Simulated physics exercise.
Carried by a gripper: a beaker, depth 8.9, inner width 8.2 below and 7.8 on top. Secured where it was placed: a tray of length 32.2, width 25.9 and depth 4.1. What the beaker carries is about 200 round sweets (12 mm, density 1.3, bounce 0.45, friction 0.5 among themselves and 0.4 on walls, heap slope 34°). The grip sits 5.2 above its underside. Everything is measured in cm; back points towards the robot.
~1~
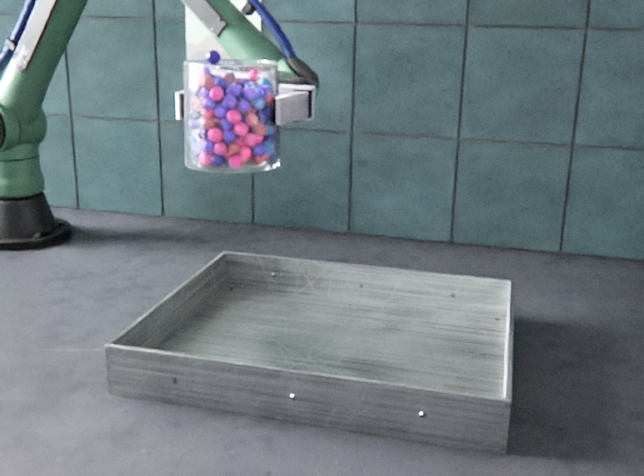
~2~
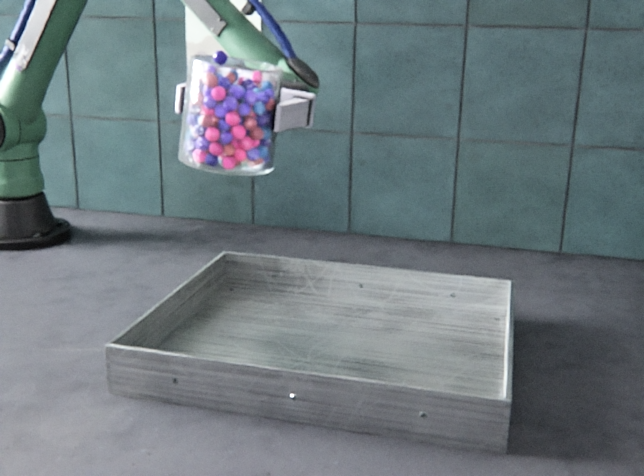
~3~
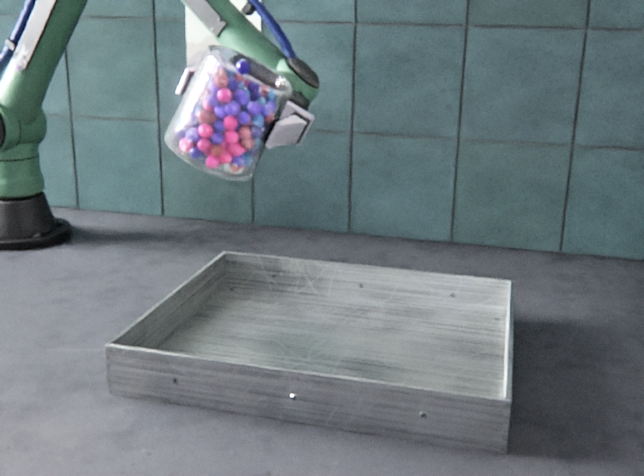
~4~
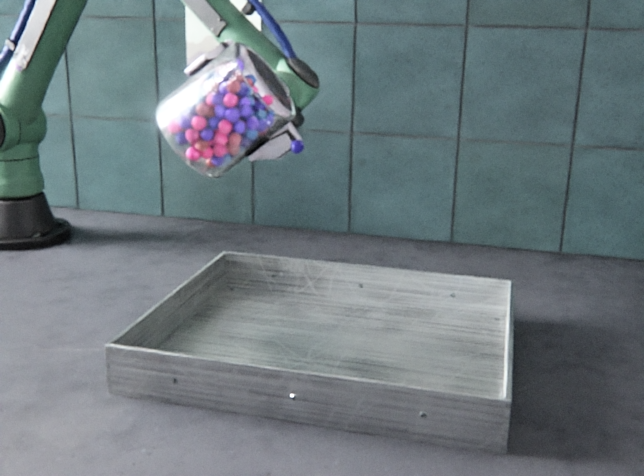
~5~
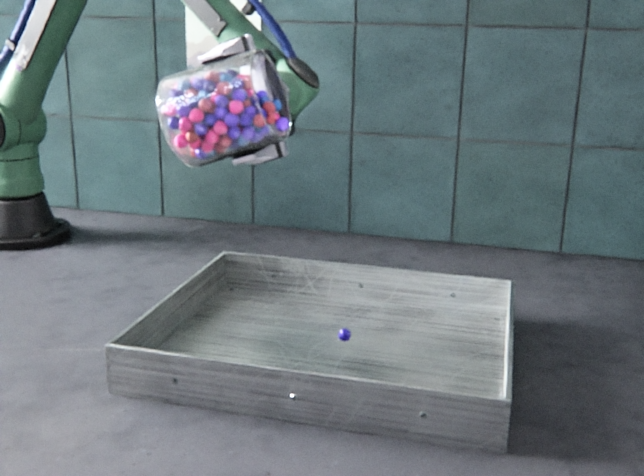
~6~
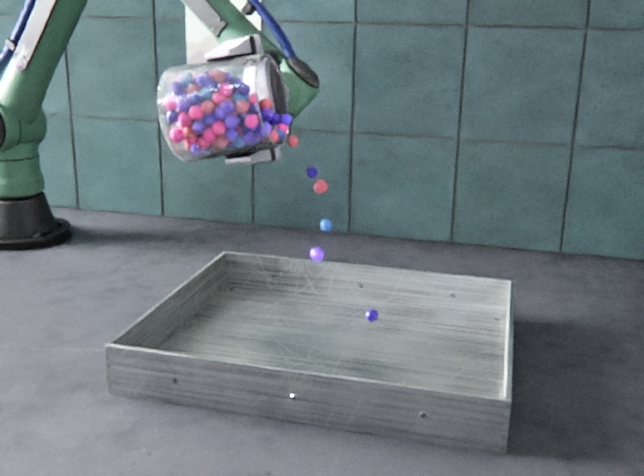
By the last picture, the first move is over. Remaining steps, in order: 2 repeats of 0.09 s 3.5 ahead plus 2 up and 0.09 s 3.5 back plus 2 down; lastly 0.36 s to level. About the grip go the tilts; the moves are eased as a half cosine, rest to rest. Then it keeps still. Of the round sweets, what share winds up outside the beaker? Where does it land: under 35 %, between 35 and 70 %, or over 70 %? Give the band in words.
It falls in the band over 70 %.
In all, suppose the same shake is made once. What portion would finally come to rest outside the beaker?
That share would be near 80 percent.
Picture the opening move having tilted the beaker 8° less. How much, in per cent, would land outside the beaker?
Then something close to 70 in a hundred.
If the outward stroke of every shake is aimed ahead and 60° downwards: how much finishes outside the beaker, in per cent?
About 25 per cent.
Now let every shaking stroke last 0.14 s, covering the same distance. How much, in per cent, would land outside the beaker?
In that case around 60 per cent.
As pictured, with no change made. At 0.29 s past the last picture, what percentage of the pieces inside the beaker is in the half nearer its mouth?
60 %.
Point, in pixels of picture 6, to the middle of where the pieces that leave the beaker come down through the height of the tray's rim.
Look at roughly (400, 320) in the last picture.
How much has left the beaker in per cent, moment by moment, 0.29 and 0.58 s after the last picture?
The share out is 75 per cent at the earlier time and 85 per cent at the later one.
Then, 0.29 s on, tilted 79° forward, highest piece 24 above the table; 69 in the tray, 52 in the beaker, 82 in flight or on a rim.
Then, 0.58 s on, tilted 27° forward, highest piece 24 above the table; 171 in the tray, 29 in the beaker, 1 on the table or floor, 2 in flight or on a rim.
Then, 0.92 s on, level, highest piece 22 above the table; 171 in the tray, 29 in the beaker, 3 on the table or floor.
Then, 1.97 s on, level, highest piece 21 above the table; 171 in the tray, 29 in the beaker, 3 on the table or floor.
In the end, 171 in the tray, 29 in the beaker, 3 on the table or floor. That is 86 % outside the beaker.
